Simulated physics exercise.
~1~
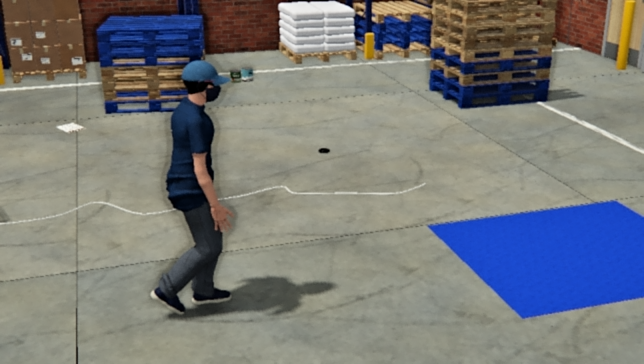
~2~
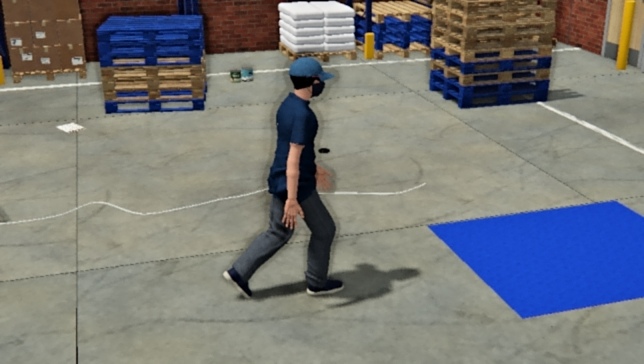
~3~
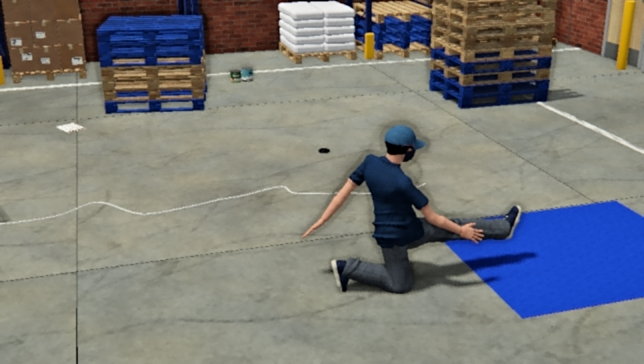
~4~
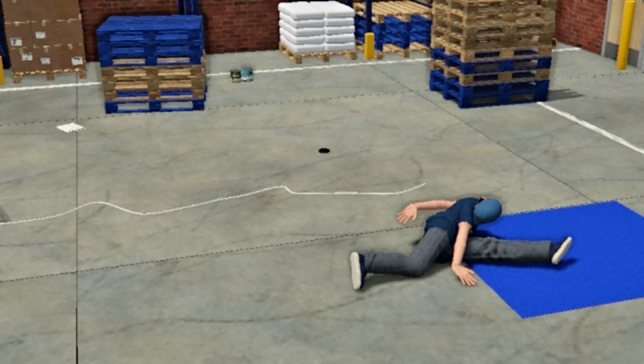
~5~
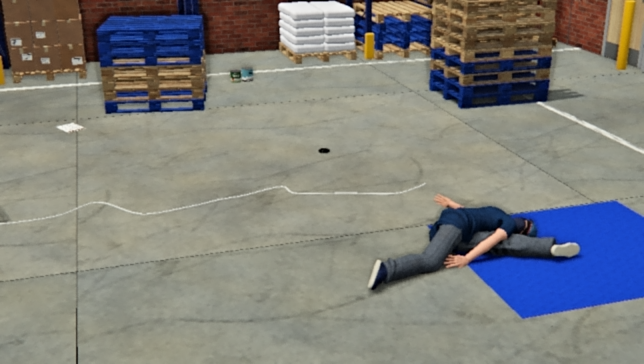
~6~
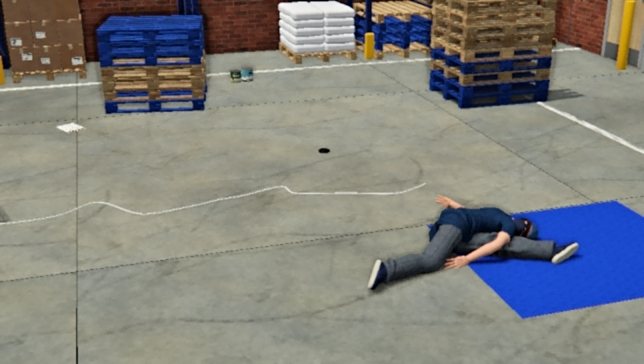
A warehouse floor of grey concrete is seen from a raised, still viewpoint, with stacked pallets, brown boxes and white sacks along a brick wall at the back. A blue mat lies at the right, and a wavy pale line crosses the floor. A person in a blue cap, navy shirt and dark grey trousers walks from the left towards the mat. Near its edge the person drops low, one leg stretched forward and arms spread, then folds forward onto the floor. The person ends lying still, head and chest past the mat's near edge, one leg trailing on the concrete.
